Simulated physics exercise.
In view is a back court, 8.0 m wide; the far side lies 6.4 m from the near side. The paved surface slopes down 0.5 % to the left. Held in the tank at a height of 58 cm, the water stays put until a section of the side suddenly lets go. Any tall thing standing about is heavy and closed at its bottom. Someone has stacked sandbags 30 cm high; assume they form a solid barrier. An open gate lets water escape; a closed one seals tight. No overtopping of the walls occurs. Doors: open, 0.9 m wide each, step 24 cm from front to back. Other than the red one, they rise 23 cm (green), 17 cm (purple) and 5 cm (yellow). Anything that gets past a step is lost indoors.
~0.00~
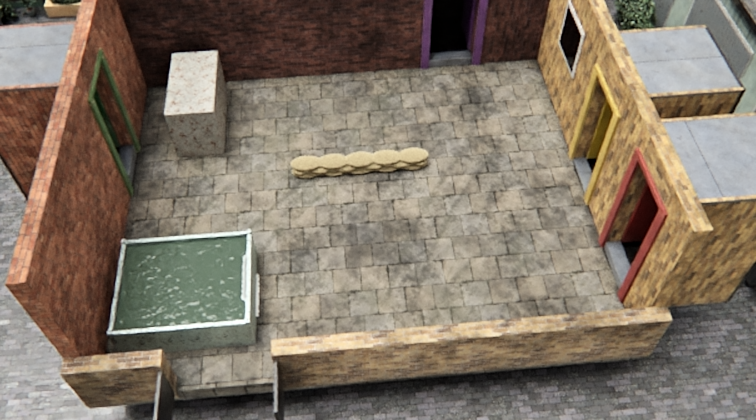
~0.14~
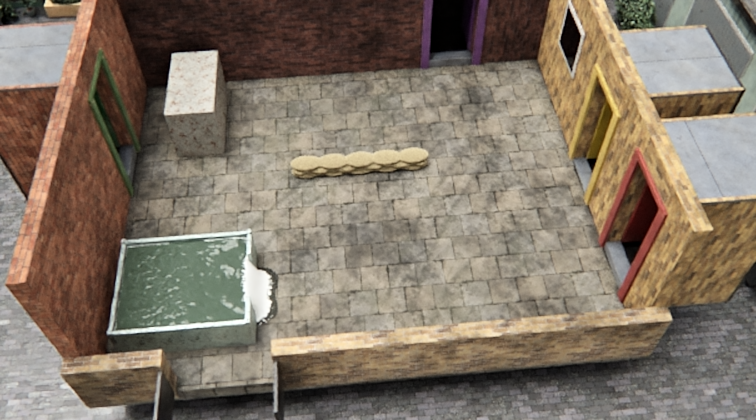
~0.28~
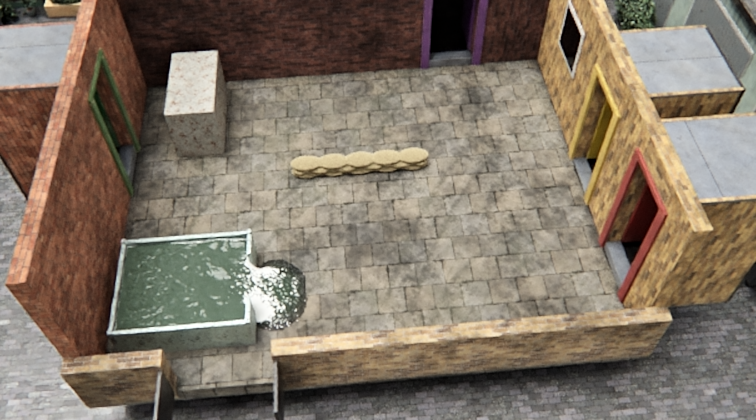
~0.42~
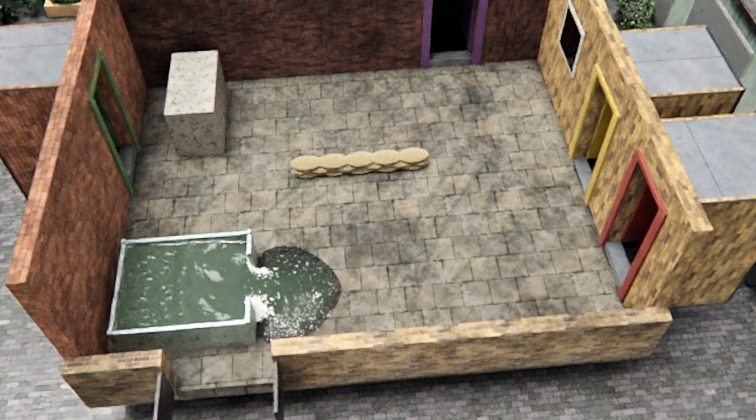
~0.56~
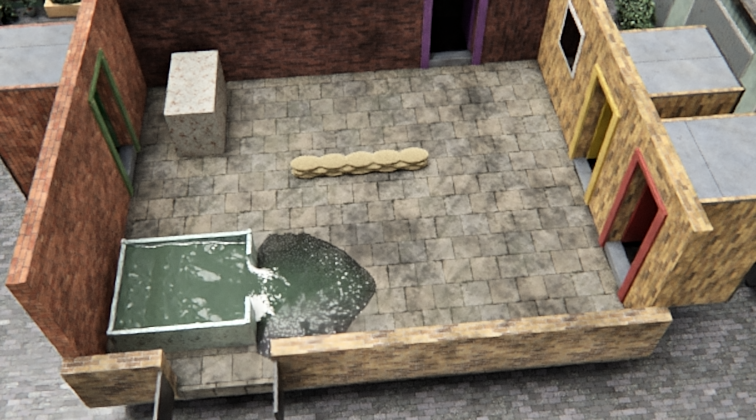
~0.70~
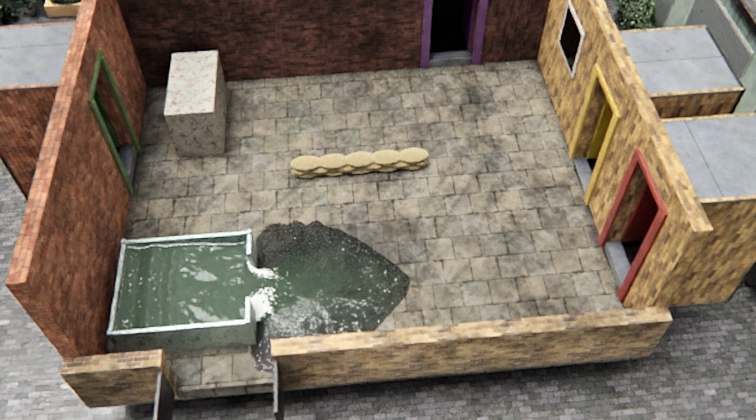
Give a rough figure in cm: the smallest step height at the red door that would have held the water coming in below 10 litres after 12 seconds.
14.5 cm.
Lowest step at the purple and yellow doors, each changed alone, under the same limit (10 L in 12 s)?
You'd want some 6.0 cm at purple and some 7.5 cm at yellow.
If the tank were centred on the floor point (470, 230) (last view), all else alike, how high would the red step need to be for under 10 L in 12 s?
With that change, some 19 centimetres.
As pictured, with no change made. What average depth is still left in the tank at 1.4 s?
It averages close to 41 centimetres.
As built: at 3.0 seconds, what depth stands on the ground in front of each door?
Door by door in centimetres - green 0, purple 0, yellow 3, red 17.
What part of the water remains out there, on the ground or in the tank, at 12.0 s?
Around 98 percent is still there.
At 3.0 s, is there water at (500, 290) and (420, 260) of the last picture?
First soaked, then soaked.
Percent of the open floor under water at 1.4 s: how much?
I'd estimate about 20 percent.
After 1.4 s water covers 20 % of the floor, deepest (31 cm) near (263, 295); it has not reached the red door.
After 3.0 s water covers 45 % of the floor, deepest (22 cm) near (627, 324); 17 cm at the red door, 0 litres in over its 17 cm step.
After 12.0 s water covers 80 % of the floor, deepest (6 cm) near (237, 109); 4 cm at the red door, 4 litres in over its 17 cm step.
At the red door as built, the water arrived by 2.5 s and peaked near 20 cm at 3.2 s.
Run again over the same 12 s with other heights there, 17 litres in over 13 cm, 2 litres over 18 cm. The limit of 10 litres is kept from about 14.5 cm up.
